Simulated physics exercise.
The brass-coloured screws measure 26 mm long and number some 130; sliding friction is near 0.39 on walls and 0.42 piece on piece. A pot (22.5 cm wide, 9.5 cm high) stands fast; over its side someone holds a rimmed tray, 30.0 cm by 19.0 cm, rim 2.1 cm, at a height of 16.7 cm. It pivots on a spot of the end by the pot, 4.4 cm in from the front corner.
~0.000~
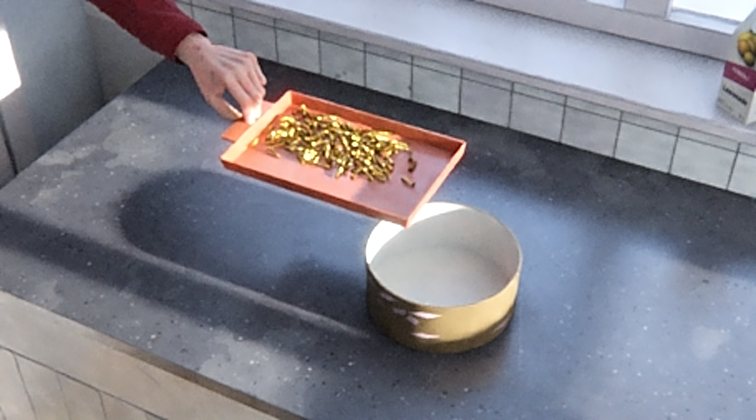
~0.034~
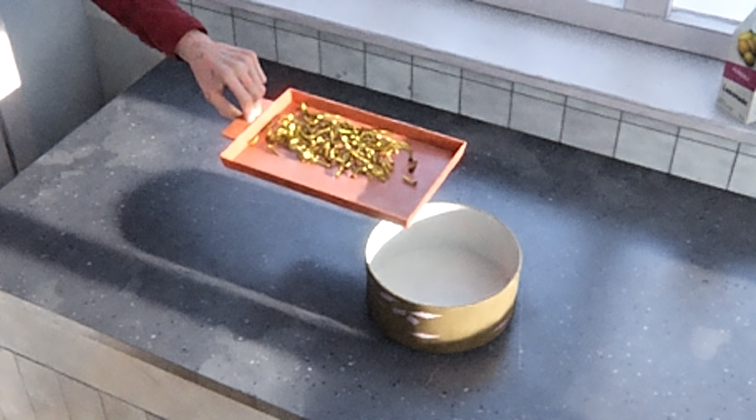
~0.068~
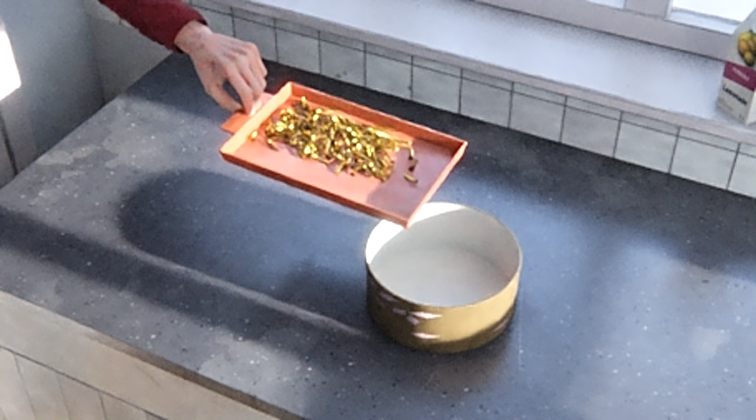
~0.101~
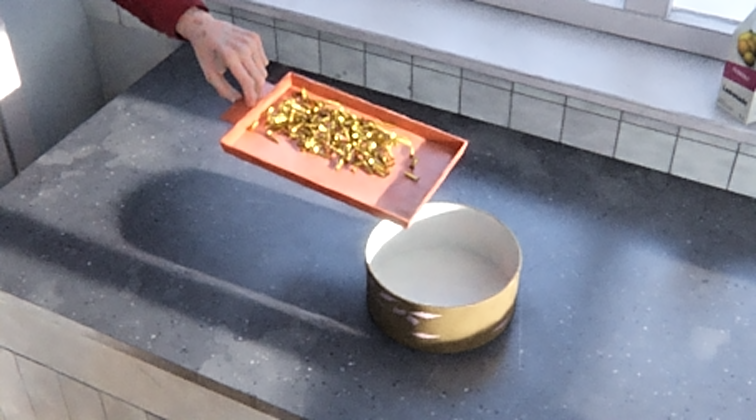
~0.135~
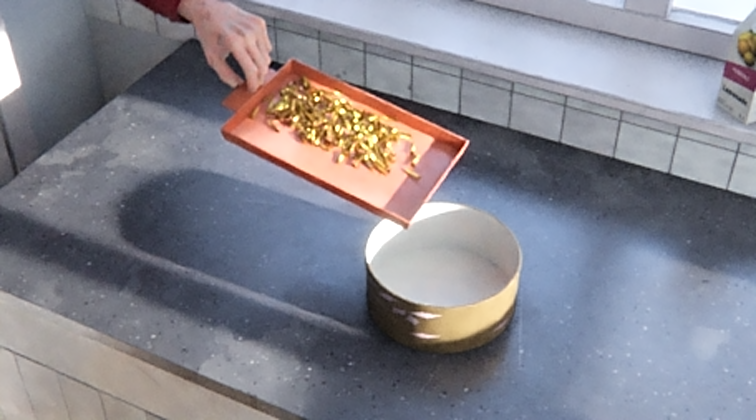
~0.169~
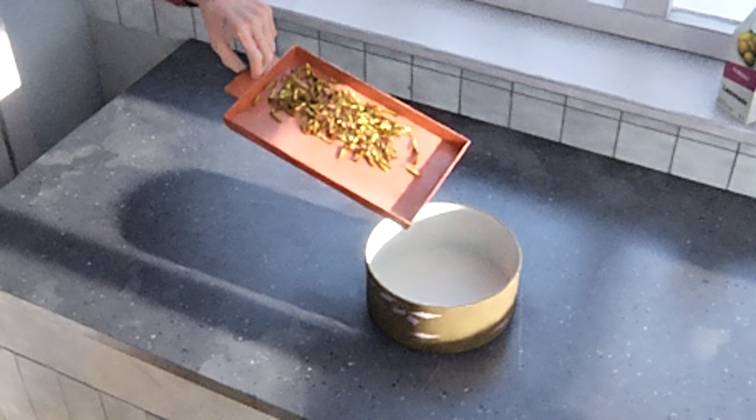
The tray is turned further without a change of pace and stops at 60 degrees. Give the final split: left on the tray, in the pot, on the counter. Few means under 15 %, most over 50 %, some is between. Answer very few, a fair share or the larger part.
Tray a fair share, pot the larger part, counter very few.
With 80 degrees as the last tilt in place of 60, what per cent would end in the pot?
In that case some 85 per cent.
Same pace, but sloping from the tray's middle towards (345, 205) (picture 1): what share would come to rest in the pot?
About 30 per cent.
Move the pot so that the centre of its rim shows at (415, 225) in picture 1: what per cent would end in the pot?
About 25 per cent.
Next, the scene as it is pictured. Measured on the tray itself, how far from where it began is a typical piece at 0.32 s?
Some 1 cm.
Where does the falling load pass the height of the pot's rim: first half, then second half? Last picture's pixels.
At about (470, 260), then at (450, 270).
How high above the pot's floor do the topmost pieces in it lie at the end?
About 1.5 cm.
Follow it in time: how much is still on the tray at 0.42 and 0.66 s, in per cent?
About 100, 65.
After 0.32 s, tilt 40 degrees; the tray holds 100 %, the pot 0 %.
Then, at 0.42 s, tilt 55 degrees; the tray holds 100 %, the pot 0 %.
Then, at 0.66 s, tilt 60 degrees; the tray holds 65 %, the pot 5 %.
By 1.8 s all is still; tray 35 %, pot 55 %, counter 5 %.
